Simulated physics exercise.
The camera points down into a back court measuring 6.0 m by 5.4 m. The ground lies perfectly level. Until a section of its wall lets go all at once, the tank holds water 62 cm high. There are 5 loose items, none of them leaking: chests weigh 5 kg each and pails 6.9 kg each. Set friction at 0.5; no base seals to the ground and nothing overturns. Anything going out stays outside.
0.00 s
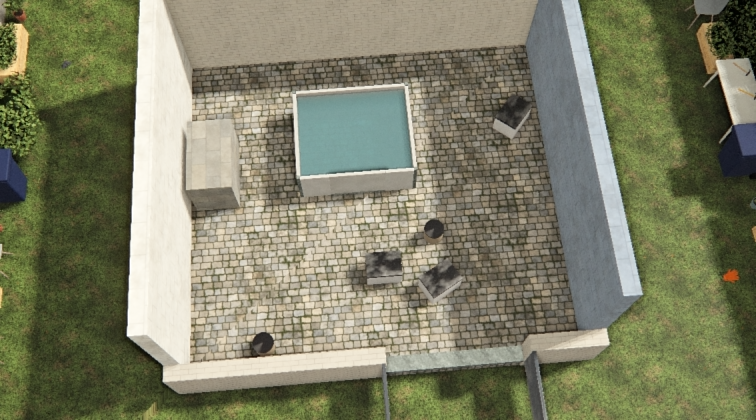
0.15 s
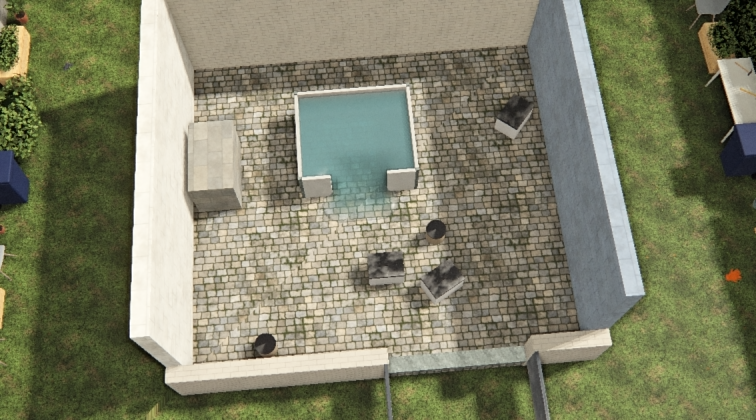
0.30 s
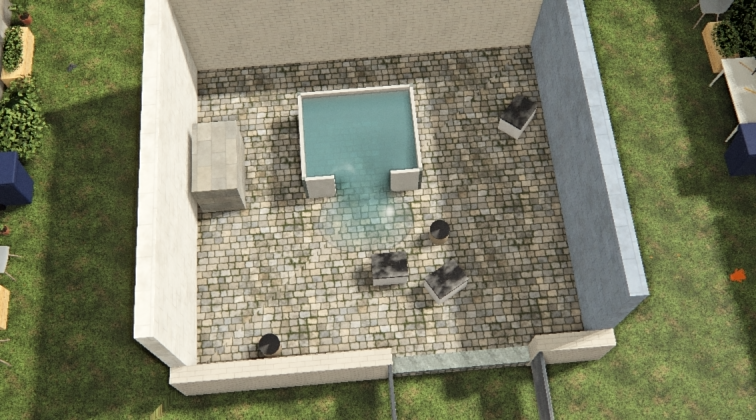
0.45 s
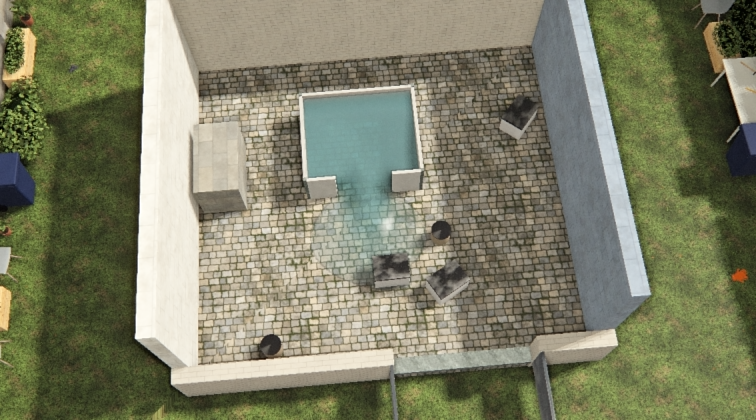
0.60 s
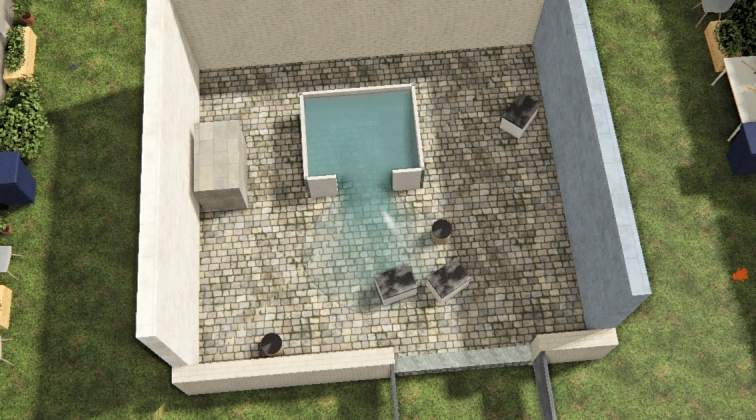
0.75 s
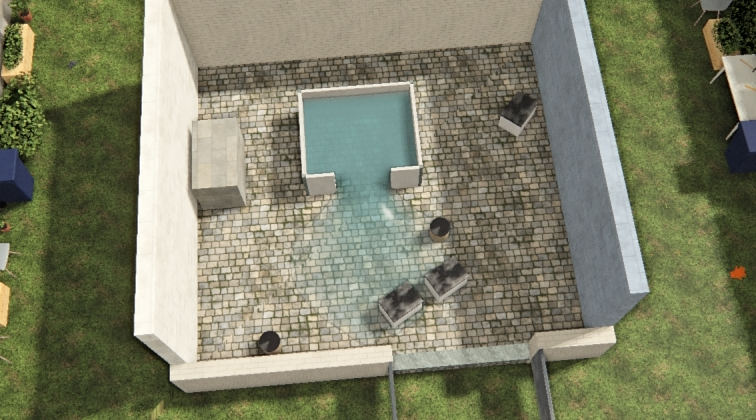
In a walled stone-paved courtyard, water poured through a gap in the front wall of a raised pool and spread across the paving, pushing one of two nearby chests toward the front wall.
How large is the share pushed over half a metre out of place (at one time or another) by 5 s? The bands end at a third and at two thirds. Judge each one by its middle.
The proportion hits a third but misses two thirds.
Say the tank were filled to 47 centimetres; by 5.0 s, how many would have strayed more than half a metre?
So the tally would be 3.
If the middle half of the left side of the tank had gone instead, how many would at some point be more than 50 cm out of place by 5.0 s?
That would give 1.
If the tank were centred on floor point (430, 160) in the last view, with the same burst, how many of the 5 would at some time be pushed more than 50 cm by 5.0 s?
So the tally would be 4.
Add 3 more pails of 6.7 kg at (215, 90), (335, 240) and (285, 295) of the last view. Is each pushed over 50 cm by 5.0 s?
Result, in sequence: Below the mark / above the mark / above the mark.
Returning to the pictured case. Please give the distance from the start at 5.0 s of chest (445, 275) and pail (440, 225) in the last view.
Object 1: 150 cm. Object 2: 20 cm.
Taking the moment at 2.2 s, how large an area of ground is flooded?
About 15 m2 is covered.
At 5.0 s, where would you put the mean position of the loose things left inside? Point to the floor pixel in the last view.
I'd put it close to (447, 213) in the last view.
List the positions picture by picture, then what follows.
A chest at (384, 264), on the bottom; a chest at (441, 278), on the bottom; water covers 2.7 m2; 0 of 5 have shifted, in the first picture.
A chest at (386, 264), on the bottom; a chest at (443, 278) rests on the ground; water covers 3.3 m2; 0 of 5 have shifted, in the second picture.
A chest at (389, 265), on the bottom; a chest at (447, 279), on the bottom; water covers 4.0 m2; 0 of 5 have shifted, in the third picture.
A chest at (391, 267) rests on the ground; a chest at (448, 279), on the bottom; 4.8 m2 under water; 0 of 5 have shifted, in the fourth picture.
A chest at (396, 281) rests on the ground, 29 cm from its start; a chest at (449, 278) rests on the ground; water covers 5.8 m2; 1 of 5 have shifted, in the fifth picture.
A chest at (401, 301), on the bottom, 65 cm from its start; a chest at (447, 276) rests on the ground; 6.9 m2 under water; 1 of 5 have shifted, in the sixth picture.
After 1.1 s 1 of 5 are over 50 cm from their spots; 0 afloat.
After 2.2 s 3 of 5 are over 50 cm from their spots; 1 afloat.
After 3.5 s 3 of 5 are over 50 cm from their spots; 1 afloat.
After 5.0 s 3 of 5 are over 50 cm from their spots, and 3 have been at some point; 1 afloat.
